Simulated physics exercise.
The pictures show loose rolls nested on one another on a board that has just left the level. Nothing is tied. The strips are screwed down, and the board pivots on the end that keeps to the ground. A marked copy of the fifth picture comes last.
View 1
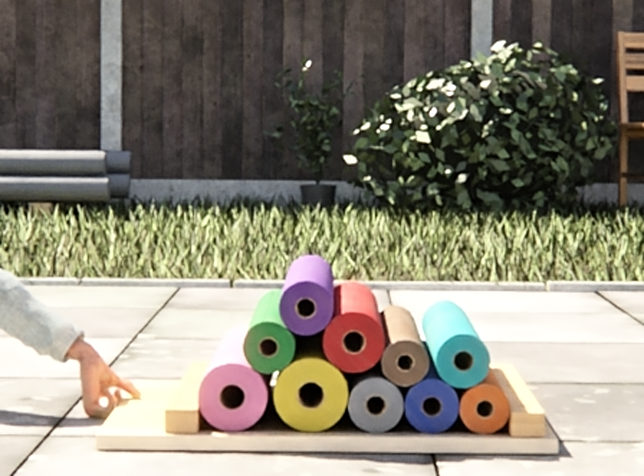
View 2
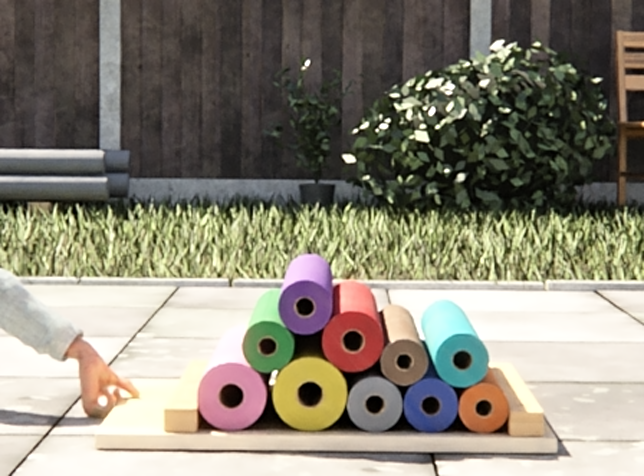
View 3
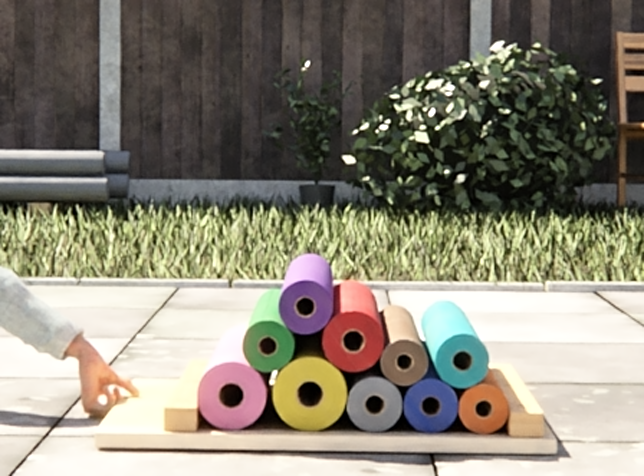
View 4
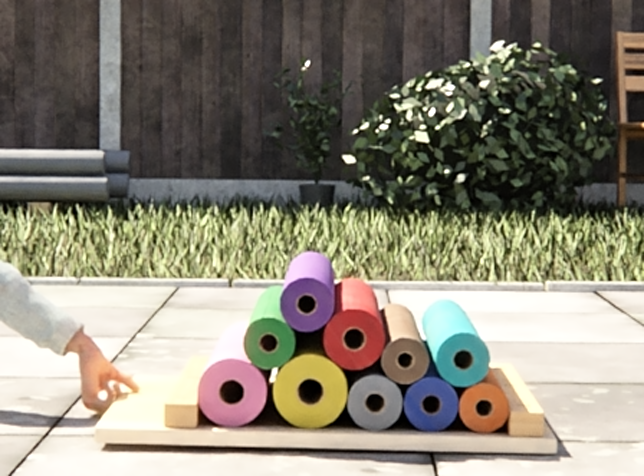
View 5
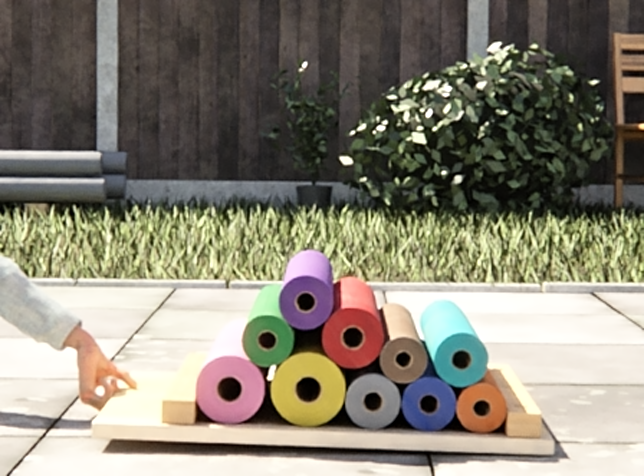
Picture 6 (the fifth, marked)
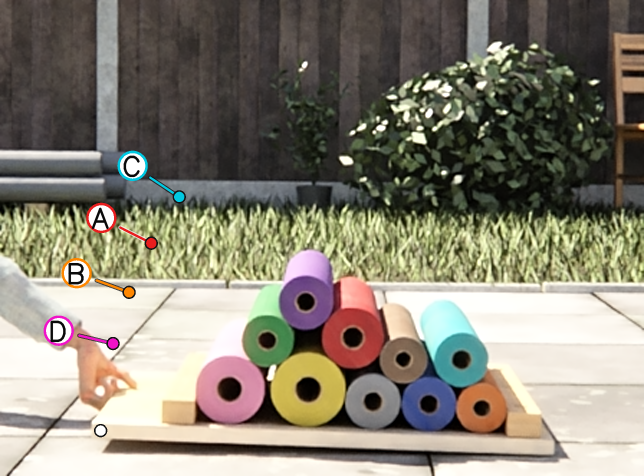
A hand at the left slowly raised that end of a wooden board very slightly on the patio, while the stack of colourful rolls on it barely shifted and kept its piled shape.
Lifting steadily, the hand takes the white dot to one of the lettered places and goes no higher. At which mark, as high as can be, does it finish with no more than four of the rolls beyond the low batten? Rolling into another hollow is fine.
Raise it to C.
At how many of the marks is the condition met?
The number is four.
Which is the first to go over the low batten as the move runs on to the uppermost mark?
First is the turquoise one.
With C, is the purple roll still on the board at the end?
No.
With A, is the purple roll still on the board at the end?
The purple roll: No.
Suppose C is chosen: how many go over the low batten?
At C the number is four.
On the marked copy, A at (151, 243); B at (129, 292); C at (179, 197); D at (113, 343); the white dot at (101, 430).
Following C. Soon after the start, board at 19°.
Later, board at 33°.
In the end, board at 33°, four over the low batten (turquoise, brown, red, purple).
As for the rest, A four over the low batten (turquoise, brown, red, purple); B four over the low batten (turquoise, brown, red, purple); D four over the low batten (turquoise, brown, red, purple).
